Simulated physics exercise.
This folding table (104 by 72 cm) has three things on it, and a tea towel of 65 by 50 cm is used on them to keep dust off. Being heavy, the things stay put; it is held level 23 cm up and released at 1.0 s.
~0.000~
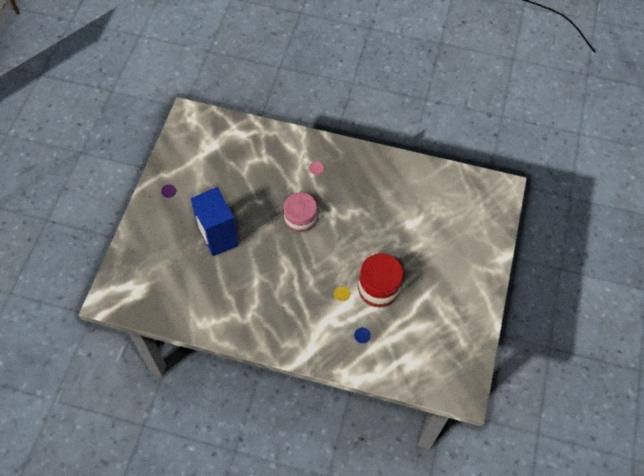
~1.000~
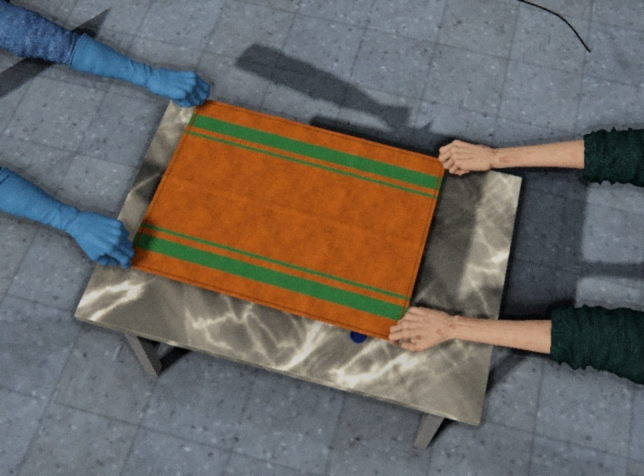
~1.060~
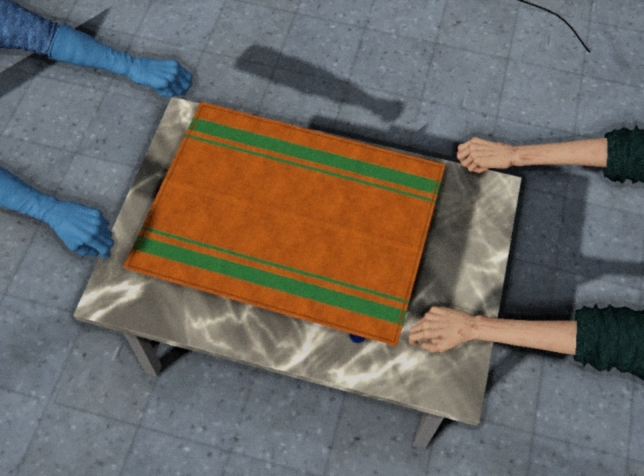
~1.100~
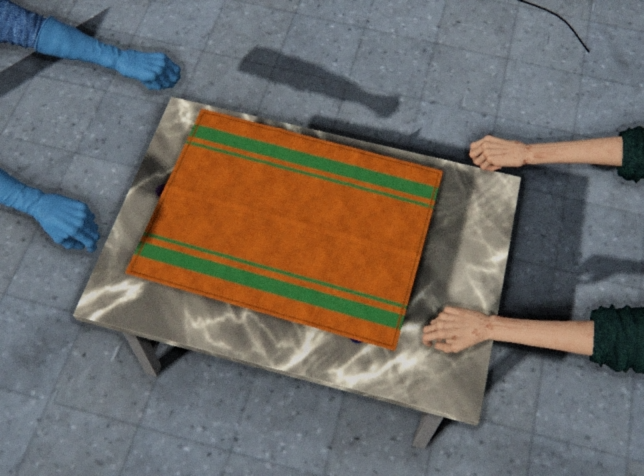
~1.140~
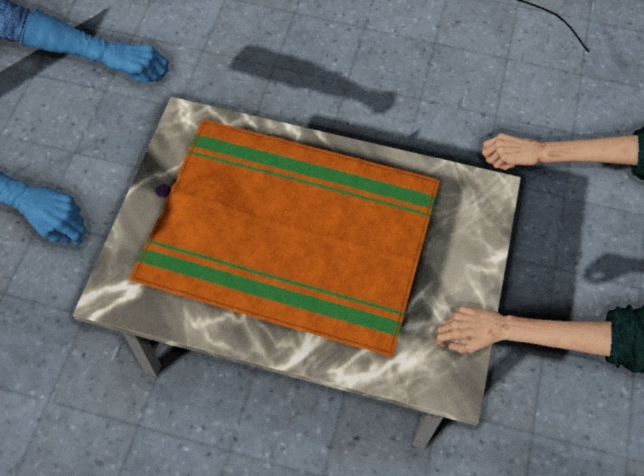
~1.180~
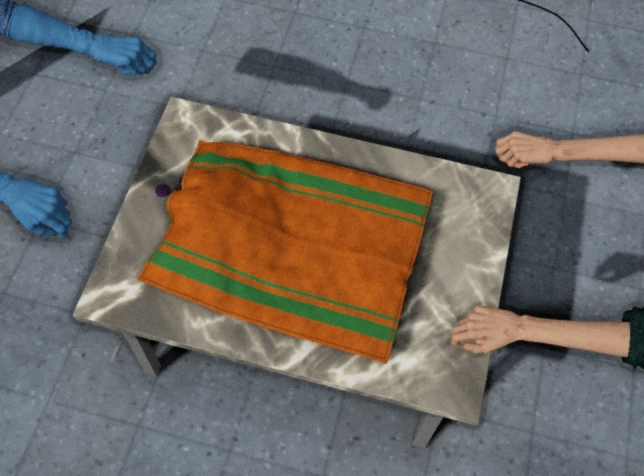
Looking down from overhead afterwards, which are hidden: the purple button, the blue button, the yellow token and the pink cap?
Result: Purple button stays uncovered, blue button ends under the cloth, yellow token ends under the cloth, pink cap stays uncovered.
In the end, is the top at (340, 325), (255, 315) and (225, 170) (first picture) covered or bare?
Result, same order: Overlaid, overlaid, visible.
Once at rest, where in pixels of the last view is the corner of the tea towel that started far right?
At about (420, 218).
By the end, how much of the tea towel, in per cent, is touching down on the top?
Around 20 percent.
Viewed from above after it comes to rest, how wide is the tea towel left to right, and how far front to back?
62 cm by 46 cm, more or less.
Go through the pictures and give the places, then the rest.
Shows, purple button (169, 191); blue button (362, 335); yellow token (342, 294); pink cap (316, 168); red canister (382, 272), 10 cm tall; blue carton (212, 207), 16 cm tall; pink tin (300, 206), 6 cm tall, in the first frame.
Shows, tea towel corners (122, 264) (201, 98) (447, 161) (398, 343); highest point 23 cm, lowest 23 cm, in the second frame.
Shows, tea towel corners (123, 268) (201, 102); highest point 21 cm, lowest 21 cm, in the third frame.
Shows, tea towel corners (126, 273) (202, 109); highest point 18 cm, lowest 18 cm, in the fourth frame.
Shows, tea towel corners (129, 280) (203, 120); highest point 16 cm, lowest 14 cm, in the fifth frame.
Shows, tea towel corners (138, 279) (199, 141) (433, 192) (387, 364); highest point 17 cm, lowest 7 cm, in the sixth frame.
By 1.4 s, 20 % of it is down, spanning 63 by 46 cm, above blue button, yellow token.
By 1.5 s, 20 % of it is down, spanning 63 by 46 cm, above blue button, yellow token.
By 1.7 s, 20 % of it is down, spanning 63 by 46 cm, above blue button, yellow token.
By 1.9 s, 20 % of it is down, spanning 63 by 46 cm, above blue button, yellow token.
By 2.7 s, 20 % of it is down, spanning 63 by 46 cm, above blue button, yellow token.
